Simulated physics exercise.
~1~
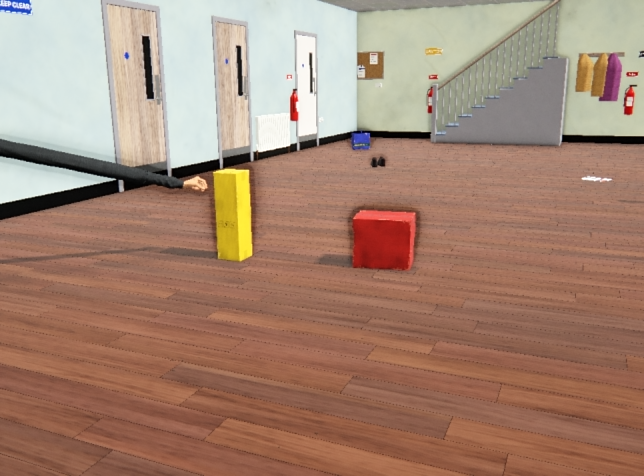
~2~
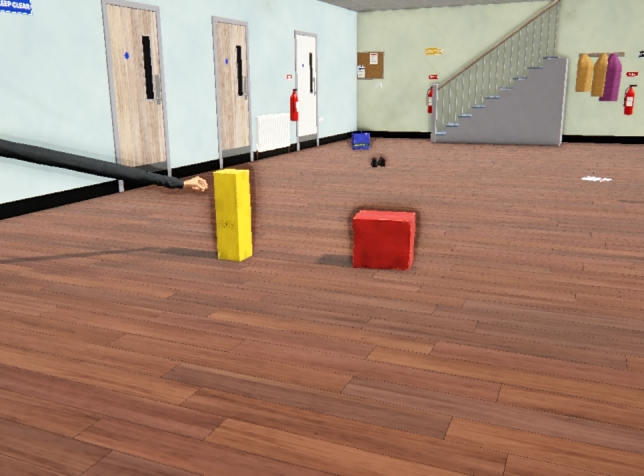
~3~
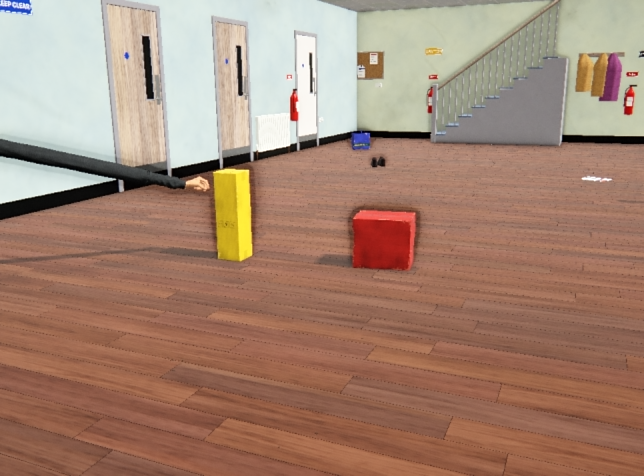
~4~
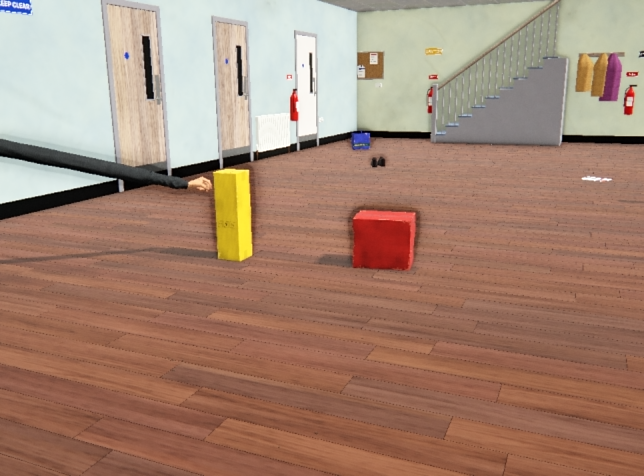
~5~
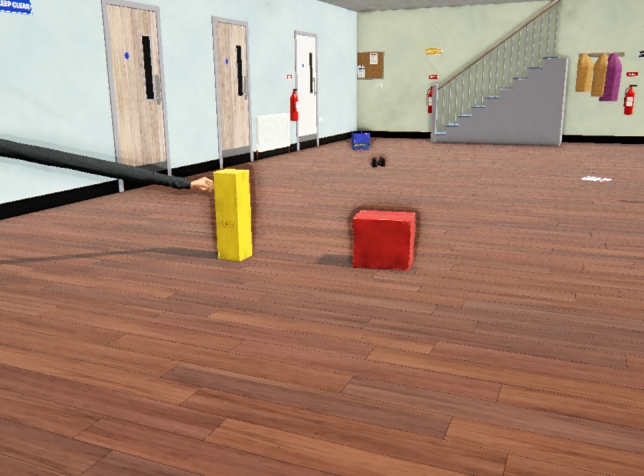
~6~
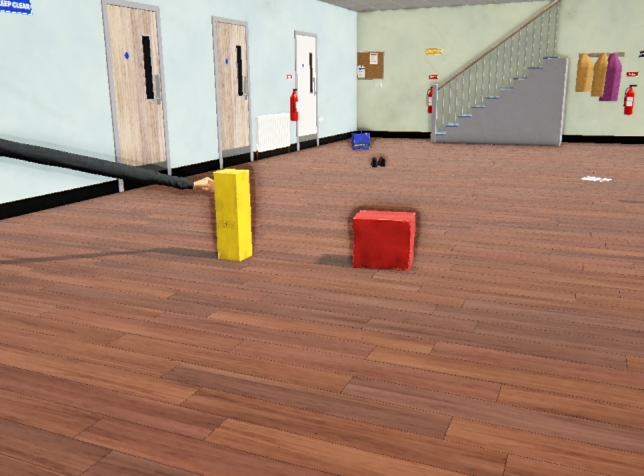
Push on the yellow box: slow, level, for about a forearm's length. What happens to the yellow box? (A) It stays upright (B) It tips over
It tips over.
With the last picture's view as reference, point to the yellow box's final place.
End position, last frame: About (290, 251).
Then, 0.60 s later than the last frame, yellow box tilted by 16° near (244, 214).
Then, 1.10 s later than the last frame, yellow box tilted by 52° near (268, 224).
Then, 1.30 s later than the last frame, yellow box on its side near (288, 248).
When it is over, lying over on the floor, yellow box. End places, in pixels of the last picture, yellow box near (290, 251).
